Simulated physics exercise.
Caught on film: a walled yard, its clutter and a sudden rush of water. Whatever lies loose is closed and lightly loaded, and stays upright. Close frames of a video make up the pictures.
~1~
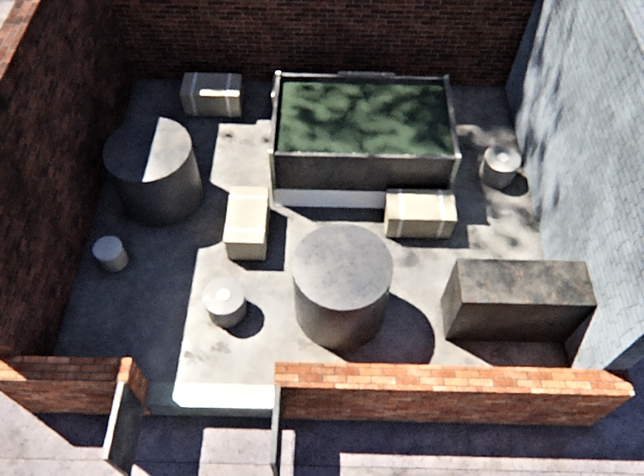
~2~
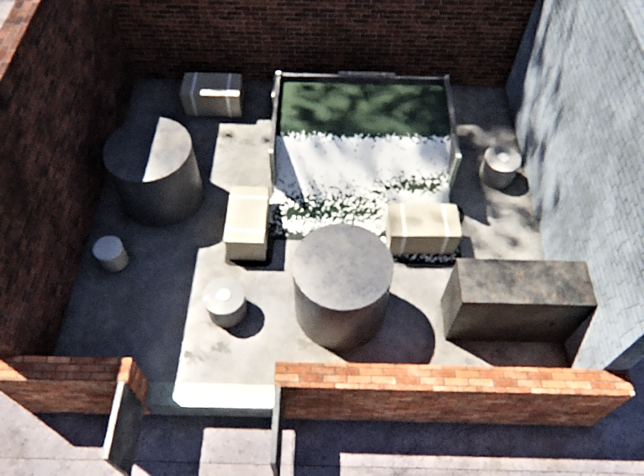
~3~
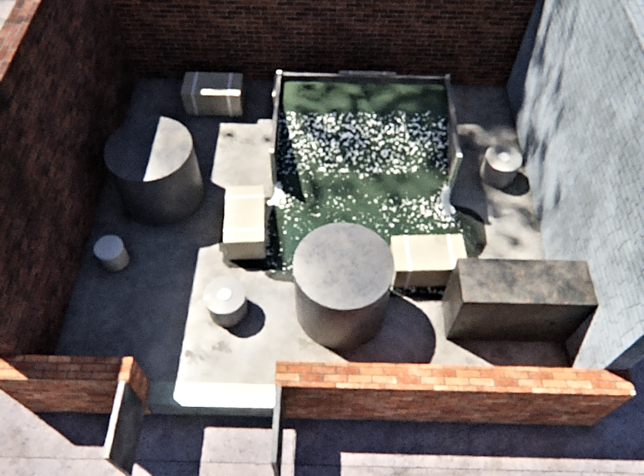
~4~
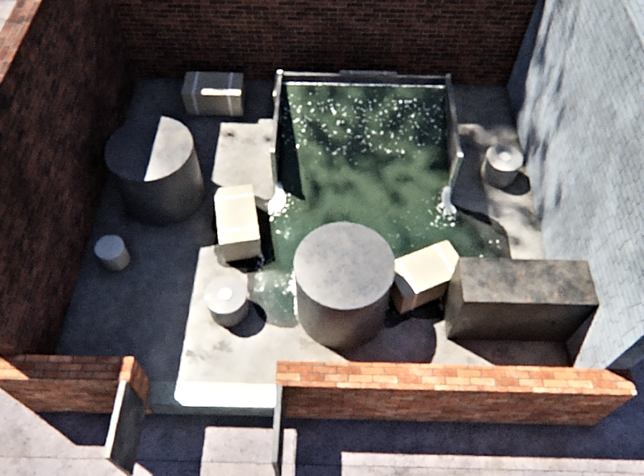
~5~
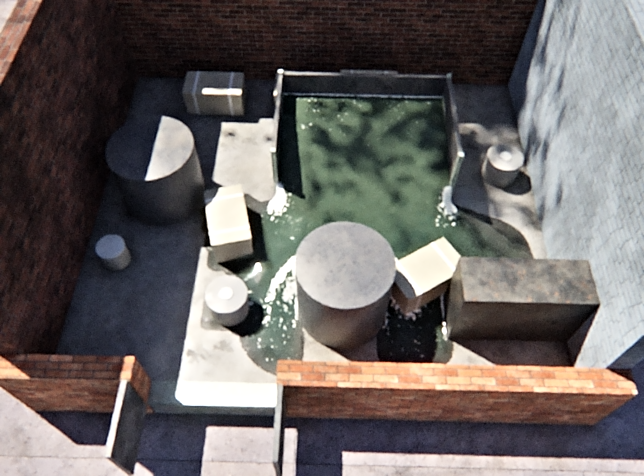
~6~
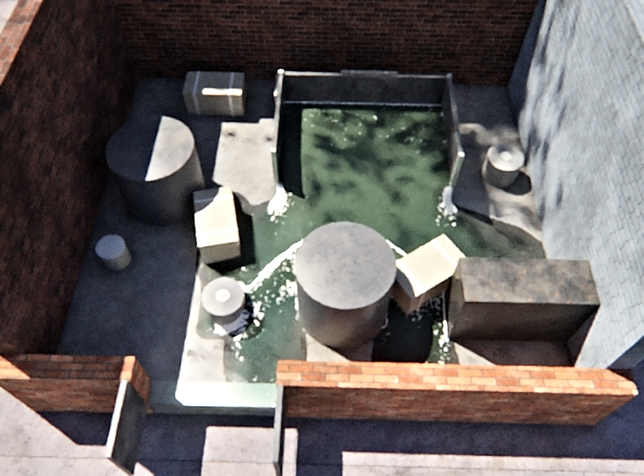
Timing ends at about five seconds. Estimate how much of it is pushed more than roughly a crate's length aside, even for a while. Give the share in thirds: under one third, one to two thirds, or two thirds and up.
One to two thirds.
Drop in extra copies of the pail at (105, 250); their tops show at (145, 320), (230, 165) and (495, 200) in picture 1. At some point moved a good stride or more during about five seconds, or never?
Outcome per entry: Knocked aside / stays where it is / knocked aside.
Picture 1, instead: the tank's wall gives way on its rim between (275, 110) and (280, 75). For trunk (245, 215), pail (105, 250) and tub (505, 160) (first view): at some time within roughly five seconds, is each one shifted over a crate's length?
The first: Got that far; the second: Got that far; the third: Never got that far.
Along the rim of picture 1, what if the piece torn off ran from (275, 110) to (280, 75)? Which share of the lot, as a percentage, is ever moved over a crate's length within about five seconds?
Roughly 80 in a hundred.
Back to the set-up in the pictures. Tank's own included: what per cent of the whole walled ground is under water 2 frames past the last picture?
I'd say around 45 in a hundred.
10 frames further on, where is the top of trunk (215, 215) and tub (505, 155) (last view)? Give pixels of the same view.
Look for them close to (157, 221) and (466, 105).
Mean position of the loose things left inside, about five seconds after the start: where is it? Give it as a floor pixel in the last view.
I'd say somewhere close to (266, 177).
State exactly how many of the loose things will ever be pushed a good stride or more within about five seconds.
5.
A moment on, 3 of 8 are well off their spots; 1 afloat.
Next, 4 of 8 are well off their spots; 4 afloat.
Later, 5 of 8 are well off their spots; 4 afloat.
In the end, 4 of 8 are well off their spots, and 5 have been at some point; 8 afloat.
